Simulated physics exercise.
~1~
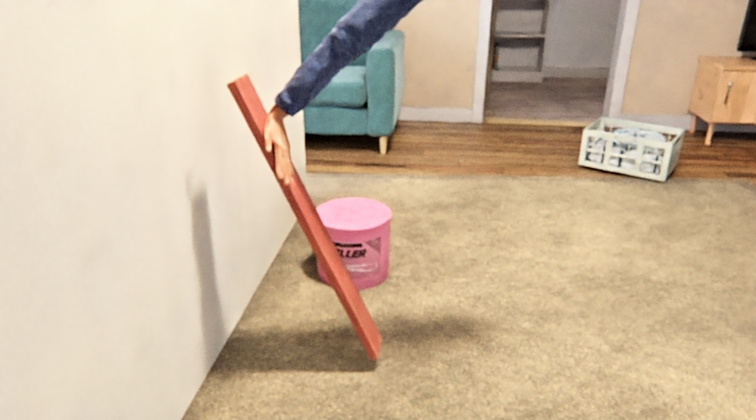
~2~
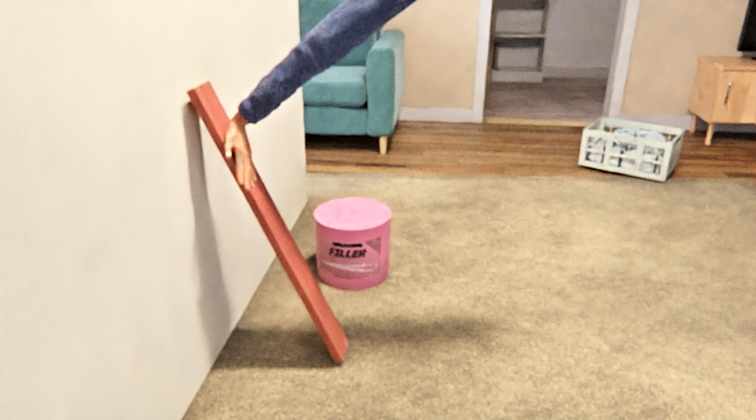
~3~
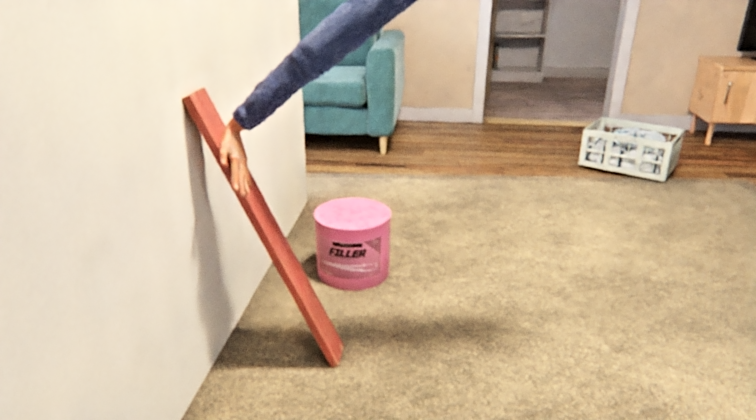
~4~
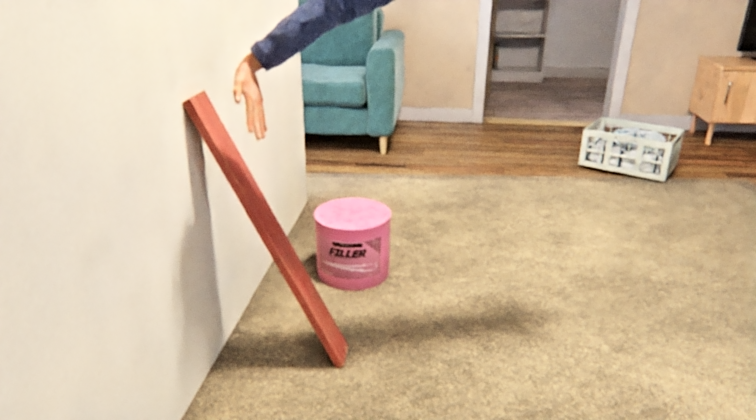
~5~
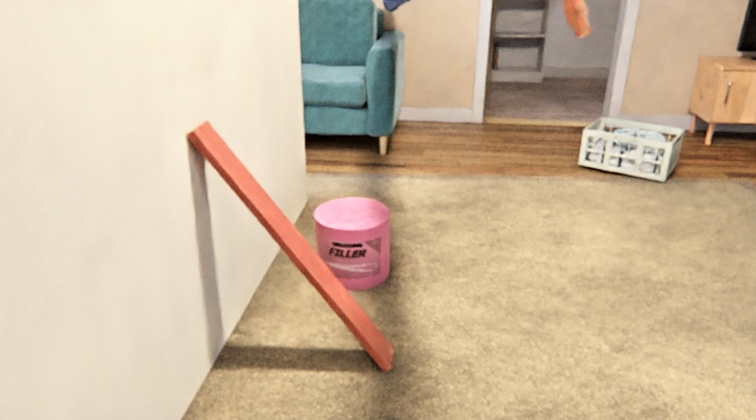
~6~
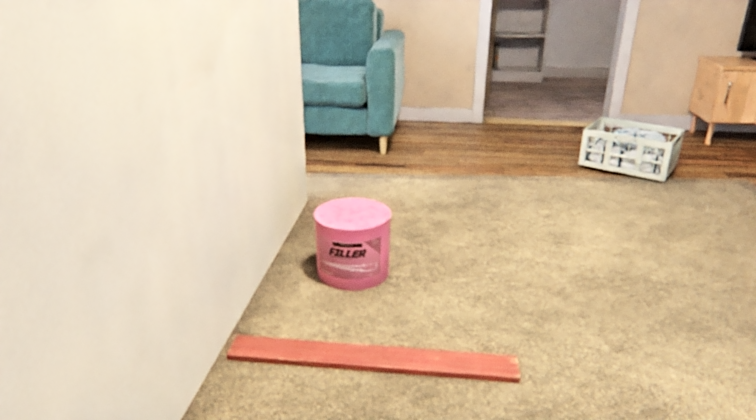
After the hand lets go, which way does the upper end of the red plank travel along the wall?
The upper end of the red plank slides down the wall, and the plank ends up flat on the carpet.
